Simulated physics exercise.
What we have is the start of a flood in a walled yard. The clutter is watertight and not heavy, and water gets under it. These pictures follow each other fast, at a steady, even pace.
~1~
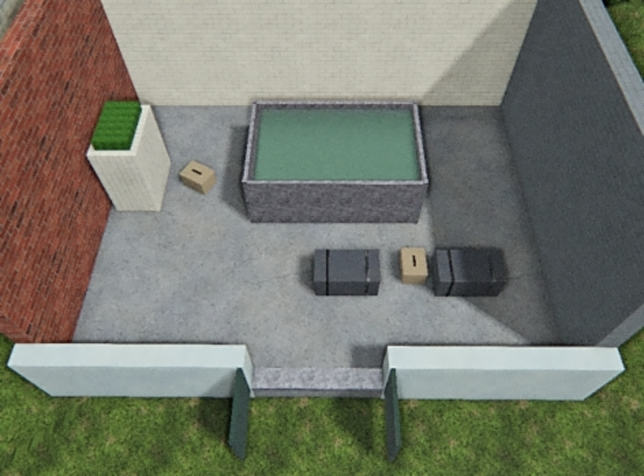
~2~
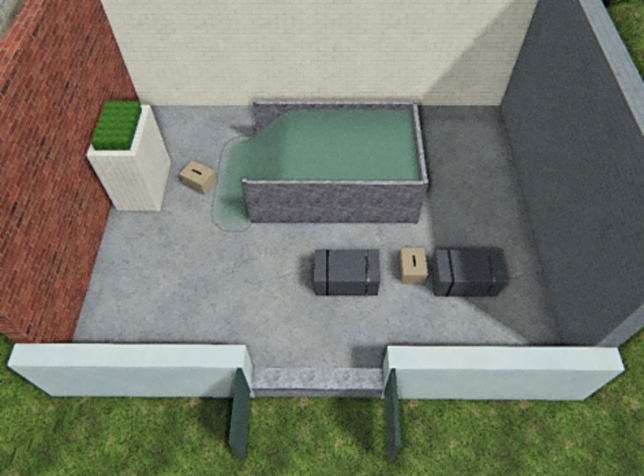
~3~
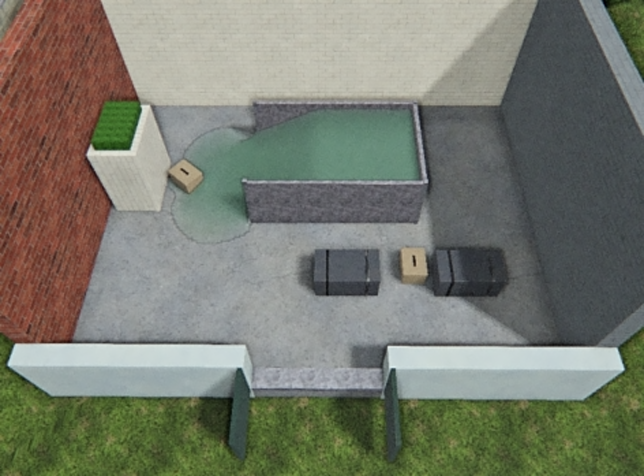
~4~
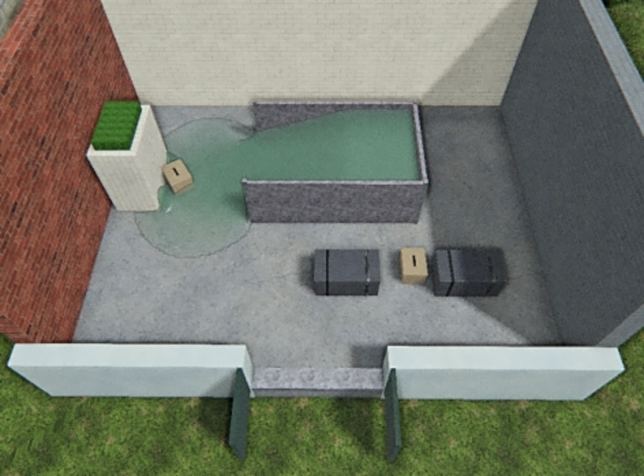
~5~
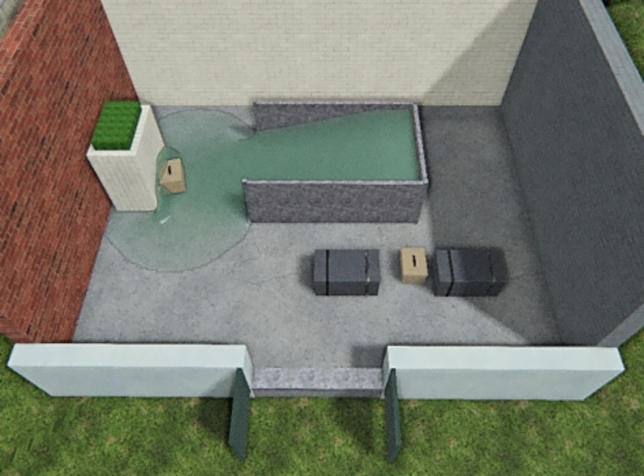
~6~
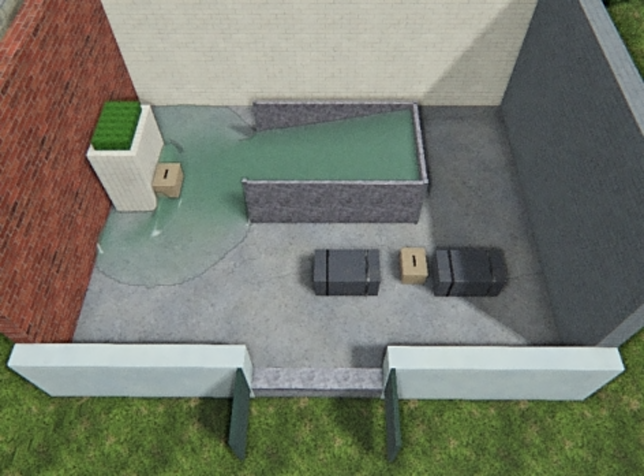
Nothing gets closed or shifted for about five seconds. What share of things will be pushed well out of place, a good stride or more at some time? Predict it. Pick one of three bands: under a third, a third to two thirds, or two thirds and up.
Two thirds and up.
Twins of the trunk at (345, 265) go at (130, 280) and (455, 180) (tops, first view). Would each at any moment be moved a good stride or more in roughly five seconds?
Result by item: Gets dislodged / stays where it is.
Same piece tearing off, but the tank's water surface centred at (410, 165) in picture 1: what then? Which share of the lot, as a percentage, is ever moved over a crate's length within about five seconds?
Roughly 100 per cent.
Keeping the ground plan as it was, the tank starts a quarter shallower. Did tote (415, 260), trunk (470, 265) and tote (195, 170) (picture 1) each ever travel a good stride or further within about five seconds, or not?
Note, in sequence: Within that / within that / past that mark.
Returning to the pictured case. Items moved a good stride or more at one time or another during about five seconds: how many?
My tally gives 5.
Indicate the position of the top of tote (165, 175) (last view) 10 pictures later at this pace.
It should end up around (123, 331).
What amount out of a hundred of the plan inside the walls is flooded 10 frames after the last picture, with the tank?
Some 45 per cent.
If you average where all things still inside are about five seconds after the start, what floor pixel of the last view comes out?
Somewhere near (481, 242) in the last view.
A moment on, 1 of 5 are well off their spots; 1 afloat.
Next, 1 of 5 are well off their spots; 1 afloat.
Later, 2 of 5 are well off their spots; 2 afloat.
In the end, 5 of 5 are well off their spots, and 5 have been at some point; 5 afloat.
